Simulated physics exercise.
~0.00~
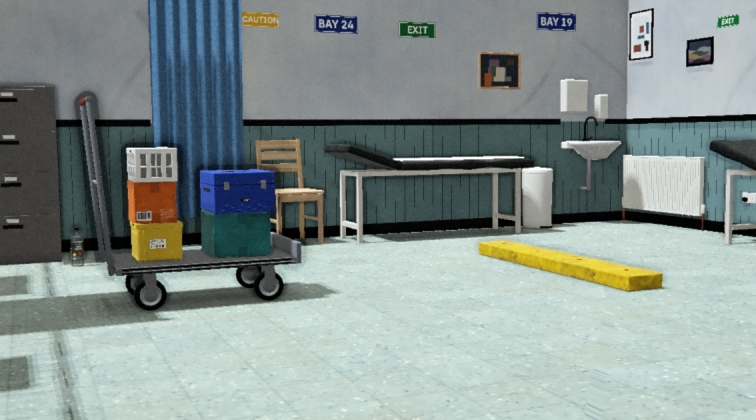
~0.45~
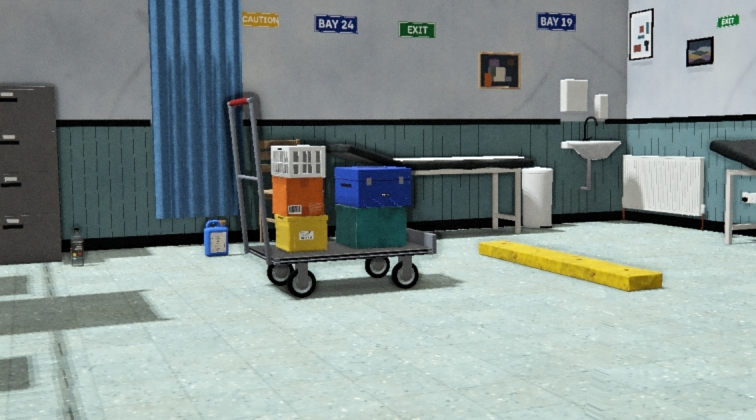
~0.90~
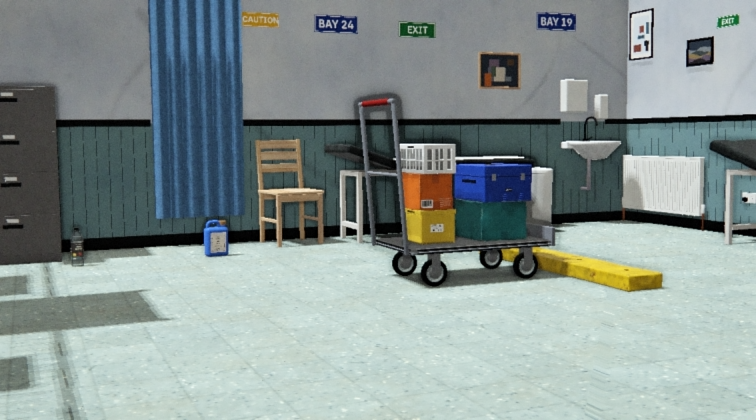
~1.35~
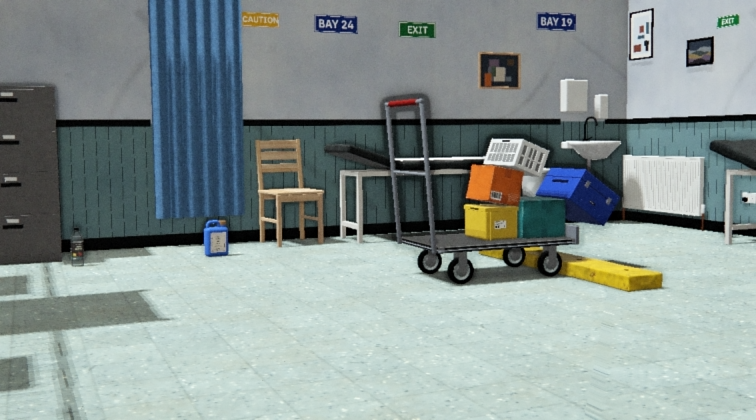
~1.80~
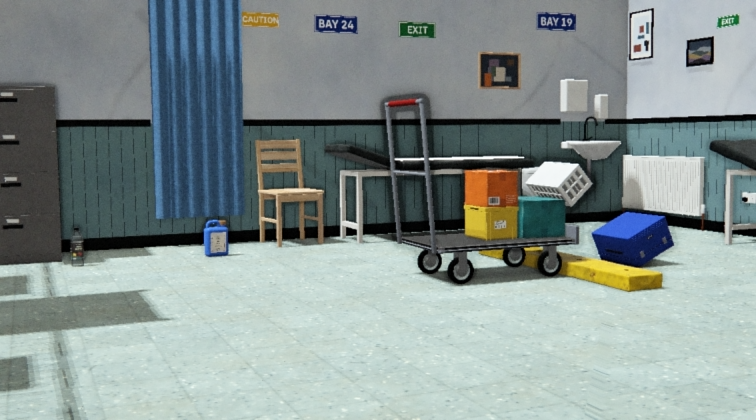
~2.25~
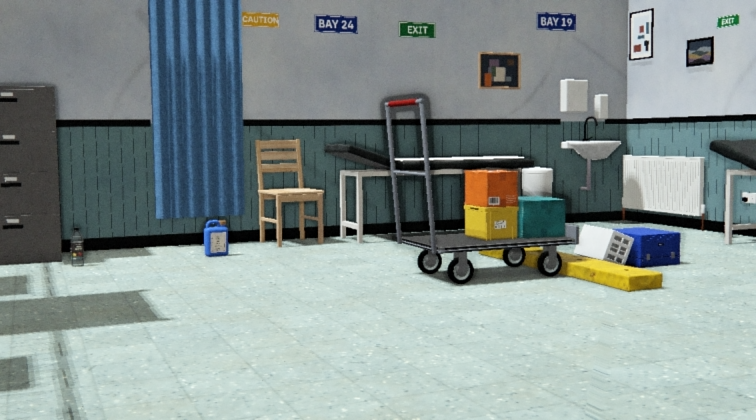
In the video, a cart stacked with crates and boxes rolls right across a tiled room and stops against a yellow kerb, where the white crate and blue toolbox tumble off the front onto the floor, while the orange, yellow and teal boxes stay aboard.
